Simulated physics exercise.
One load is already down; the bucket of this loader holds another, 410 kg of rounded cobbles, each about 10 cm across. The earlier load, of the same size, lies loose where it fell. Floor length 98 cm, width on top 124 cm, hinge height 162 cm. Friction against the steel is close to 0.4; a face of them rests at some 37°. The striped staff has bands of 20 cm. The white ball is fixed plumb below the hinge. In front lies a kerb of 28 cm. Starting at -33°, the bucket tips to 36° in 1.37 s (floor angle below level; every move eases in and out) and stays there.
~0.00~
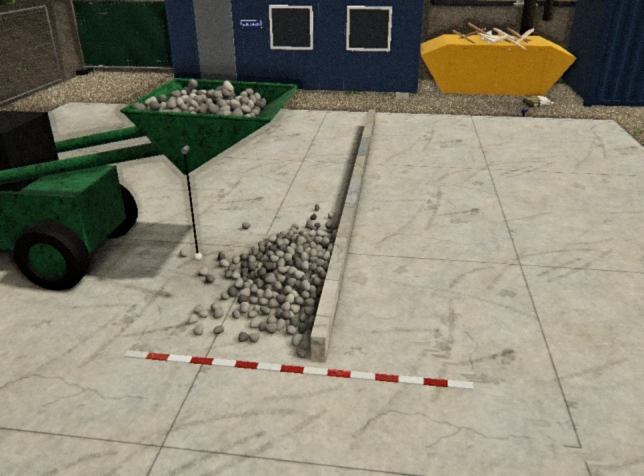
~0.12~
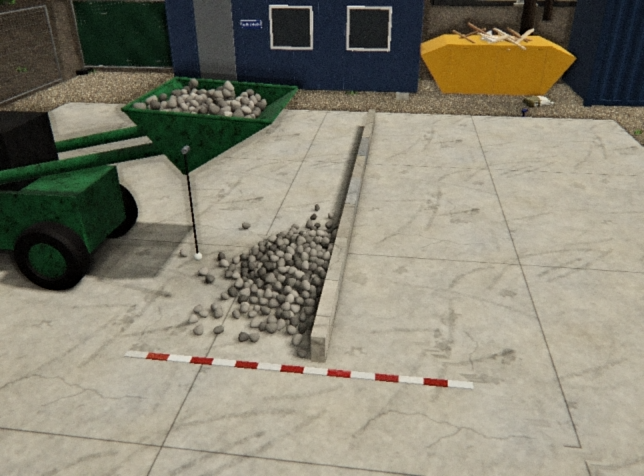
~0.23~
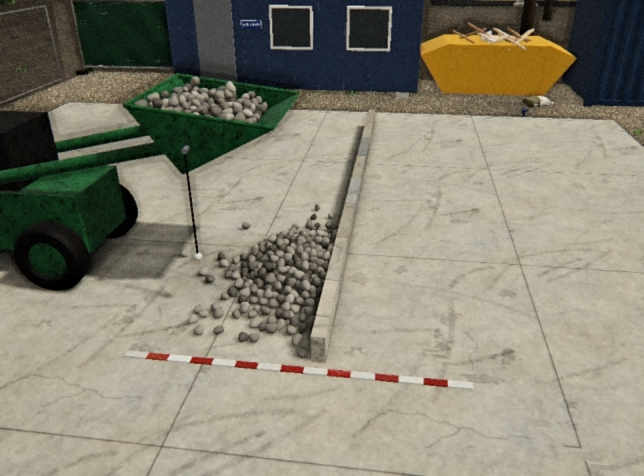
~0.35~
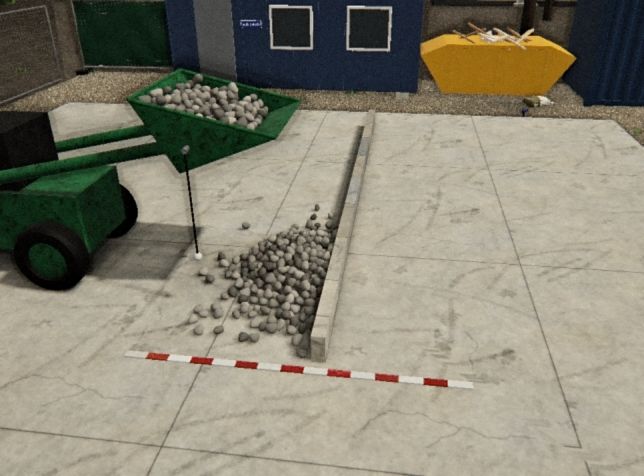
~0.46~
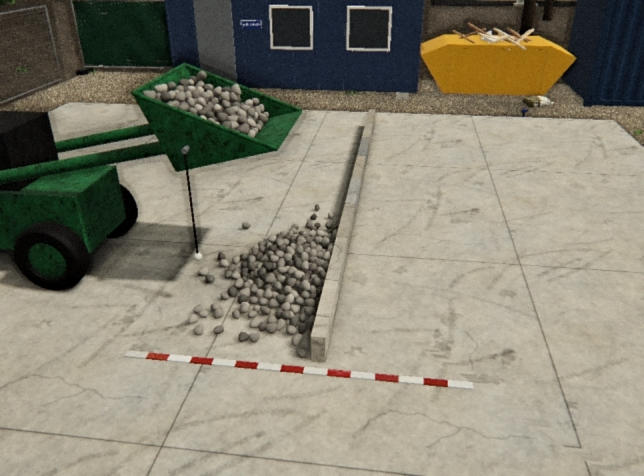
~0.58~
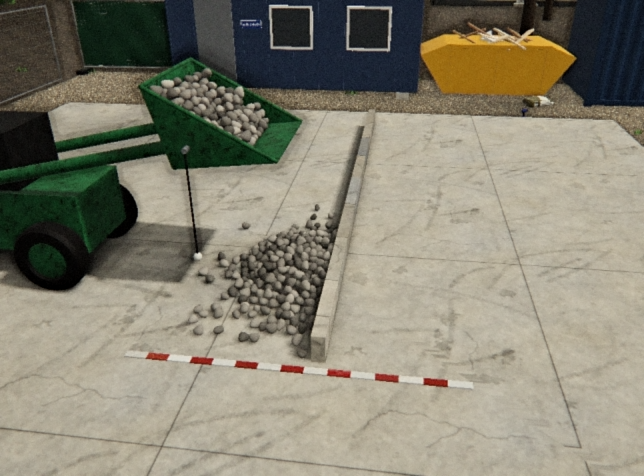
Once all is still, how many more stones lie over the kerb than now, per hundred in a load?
Close to 22 parts in a hundred.
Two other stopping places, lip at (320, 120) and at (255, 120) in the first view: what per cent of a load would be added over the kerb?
First some 90, then 10 per cent.
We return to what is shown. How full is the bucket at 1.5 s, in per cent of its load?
Roughly 60 per cent is still inside.
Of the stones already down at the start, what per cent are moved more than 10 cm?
About 5 per cent.
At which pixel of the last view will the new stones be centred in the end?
Their middle is at about (317, 260).
After 1.0 s the floor is at 25°; in per cent of one load, 100 in the bucket, 100 on this side of the kerb; the foremost stones are at (326, 277).
After 1.5 s the floor is at 36°; in per cent of one load, 62 in the bucket, 138 on this side of the kerb; the foremost stones are at (326, 277).
After 1.8 s the floor is at 36°; in per cent of one load, 17 in the bucket, 179 on this side of the kerb, 4 over the kerb; the foremost stones are at (365, 260).
After 4.6 s the floor is at 36°; in per cent of one load, 0 in the bucket, 178 on this side of the kerb, 22 over the kerb; the foremost stones are at (477, 282). Net gain over the kerb, 22.
